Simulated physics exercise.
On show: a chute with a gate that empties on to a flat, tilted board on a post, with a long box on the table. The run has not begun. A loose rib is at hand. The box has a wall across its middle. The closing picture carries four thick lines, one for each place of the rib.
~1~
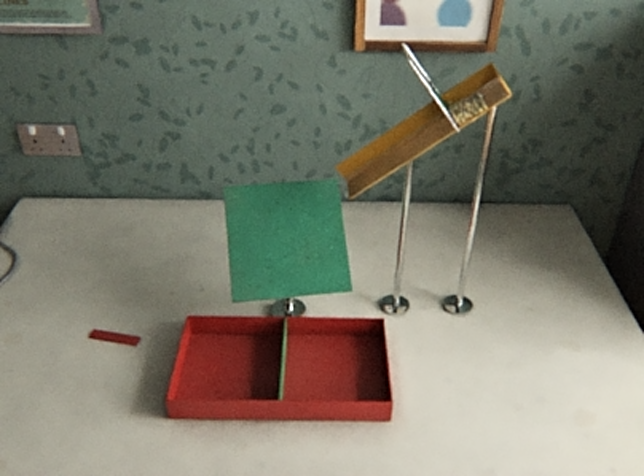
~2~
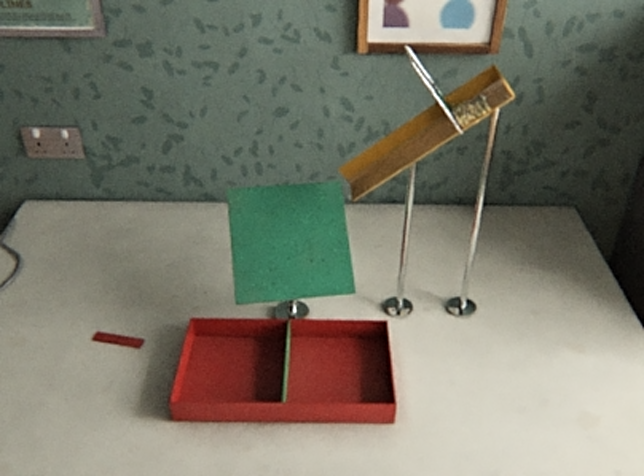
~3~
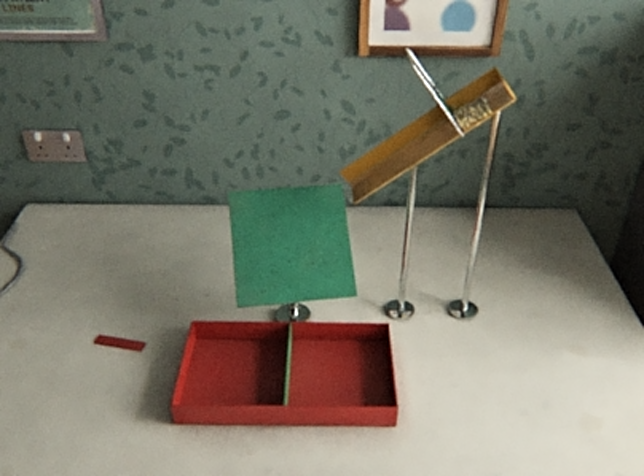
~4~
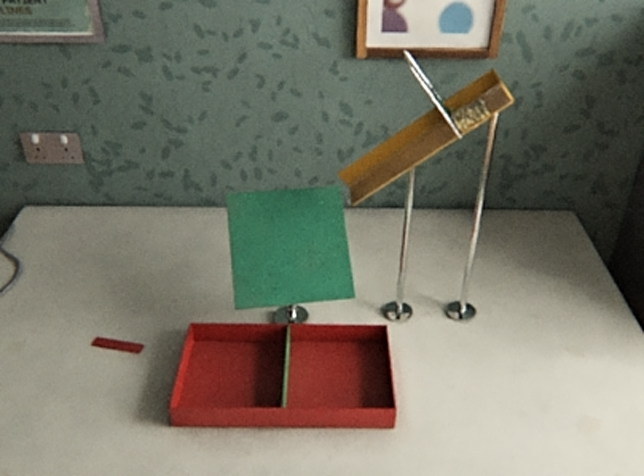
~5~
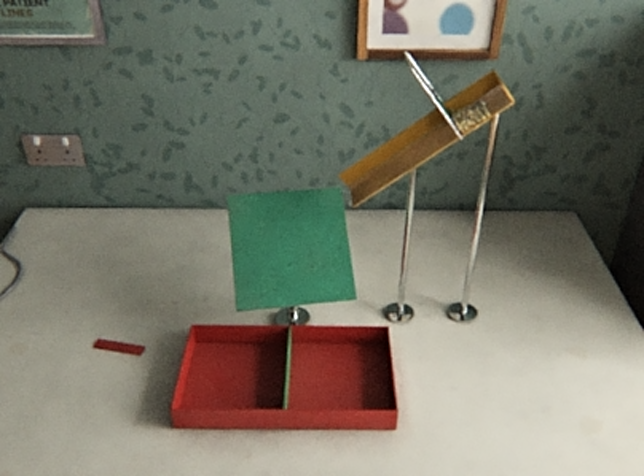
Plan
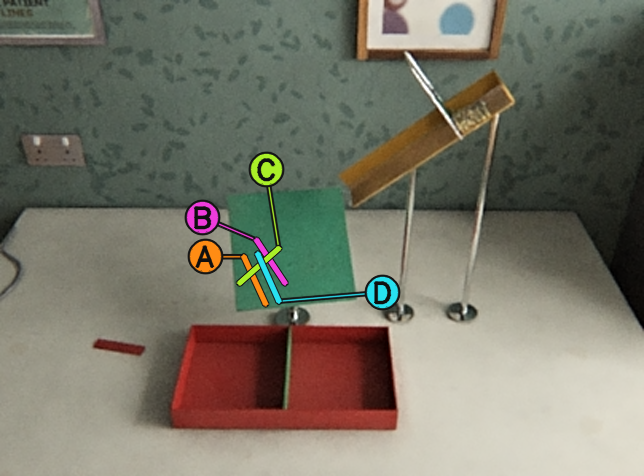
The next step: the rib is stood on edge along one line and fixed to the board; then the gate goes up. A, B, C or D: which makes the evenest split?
The best line is A.
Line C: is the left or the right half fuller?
Left.
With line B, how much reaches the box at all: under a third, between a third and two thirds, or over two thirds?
Line B gives over two thirds.
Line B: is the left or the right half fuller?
Right.
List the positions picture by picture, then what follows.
Load behind the gate near (465, 109), soya beans; lip of the chute near (349, 191), sloping fairly steeply, in the first picture.
Middle of the board near (290, 240), tilted fairly steeply; middle of its low edge near (296, 299); of its high edge near (284, 185), in the second picture.
Front corners of the box near (171, 405) and (398, 408); front end of its middle wall near (284, 406); gate still shut near (443, 104), in the third picture.
Middle of the load near (467, 116); lip near (351, 197), in the fourth picture.
Middle of the load near (468, 117); lip near (352, 199), in the fifth picture.
On the marked copy, line A from (243, 256) to (265, 303); line B from (256, 240) to (285, 282); line C from (278, 248) to (239, 283); line D from (257, 253) to (278, 301).
Choosing A, of what is caught, close to two thirds in the left half, close to a third in the right.
Choosing B, of what is caught, a small share in the left half, the bulk in the right.
Choosing C, of what is caught, the bulk in the left half, a small share in the right.
Choosing D, of what is caught, a small share in the left half, the bulk in the right.
